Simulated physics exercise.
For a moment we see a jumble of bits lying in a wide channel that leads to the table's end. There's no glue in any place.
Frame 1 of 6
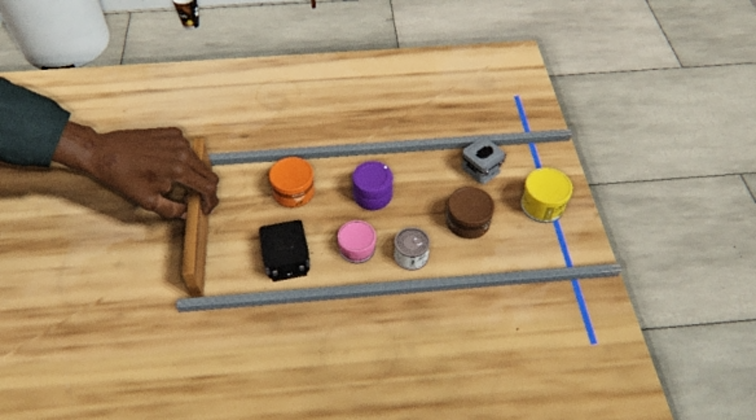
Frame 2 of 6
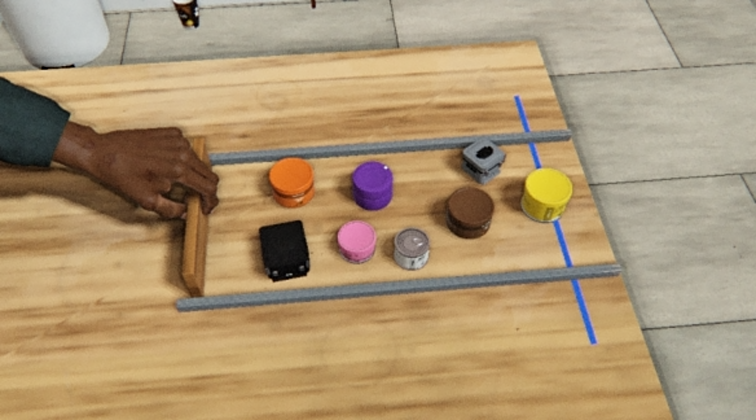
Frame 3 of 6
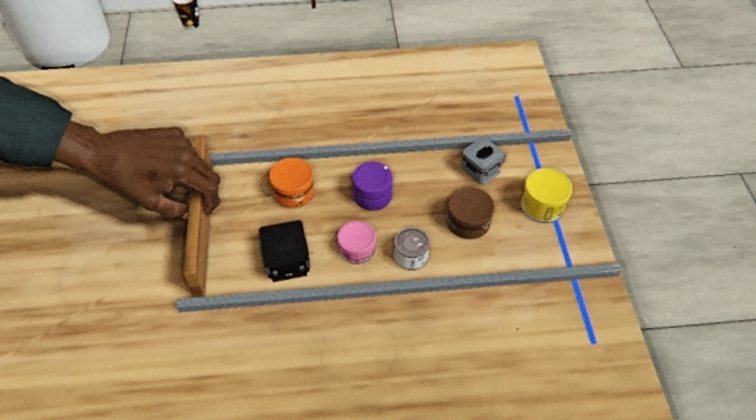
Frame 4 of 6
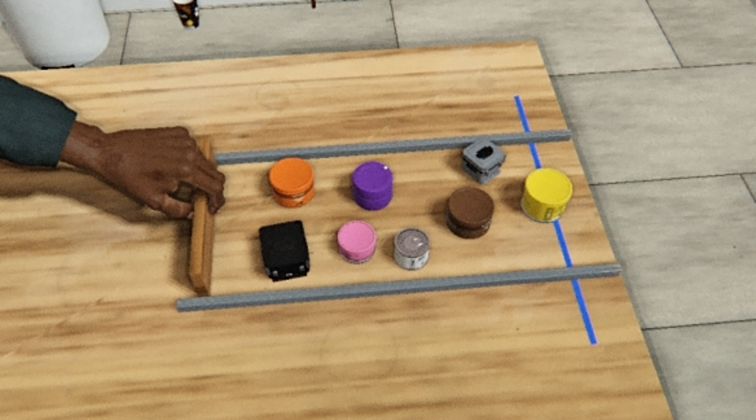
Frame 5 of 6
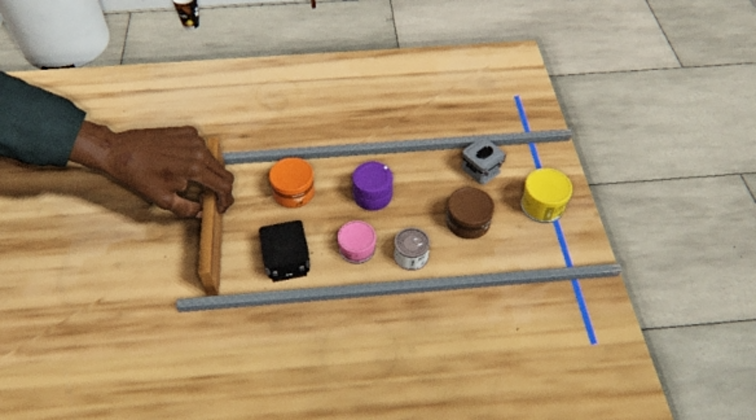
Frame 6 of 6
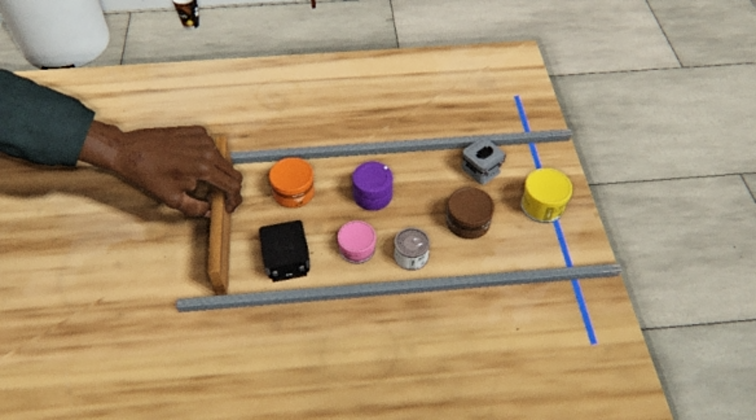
A wooden board, held by a hand at the left, stayed still at first, then slid a short way right between two grey rails toward the colourful pots and black case, which stayed put.
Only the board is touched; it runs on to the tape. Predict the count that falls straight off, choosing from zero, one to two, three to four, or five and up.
I expect the edge to claim at least five.
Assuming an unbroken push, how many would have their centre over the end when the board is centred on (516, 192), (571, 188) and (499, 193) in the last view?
Going through the three positions, you'd get 2, 5 and 1.
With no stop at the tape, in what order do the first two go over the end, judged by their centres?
Yellow pot, brown tub.
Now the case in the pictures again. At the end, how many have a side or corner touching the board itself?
It's touching 2 at the end.
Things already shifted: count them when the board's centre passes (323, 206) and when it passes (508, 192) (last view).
Tally: First 5; then 8.
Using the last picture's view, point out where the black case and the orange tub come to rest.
In the last picture the black case sits around (583, 229) and the orange tub around (560, 155).
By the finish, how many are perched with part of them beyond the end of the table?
Count of overhanging things: 1.
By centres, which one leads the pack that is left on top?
Purple lid.
A little later, none off yet; yellow pot at rest near (546, 196); grey case at rest near (482, 162); brown tub at rest near (470, 213).
When it is over, the number that fall off is five or more; down, pink tin, white tin, brown tub, grey case and yellow pot.
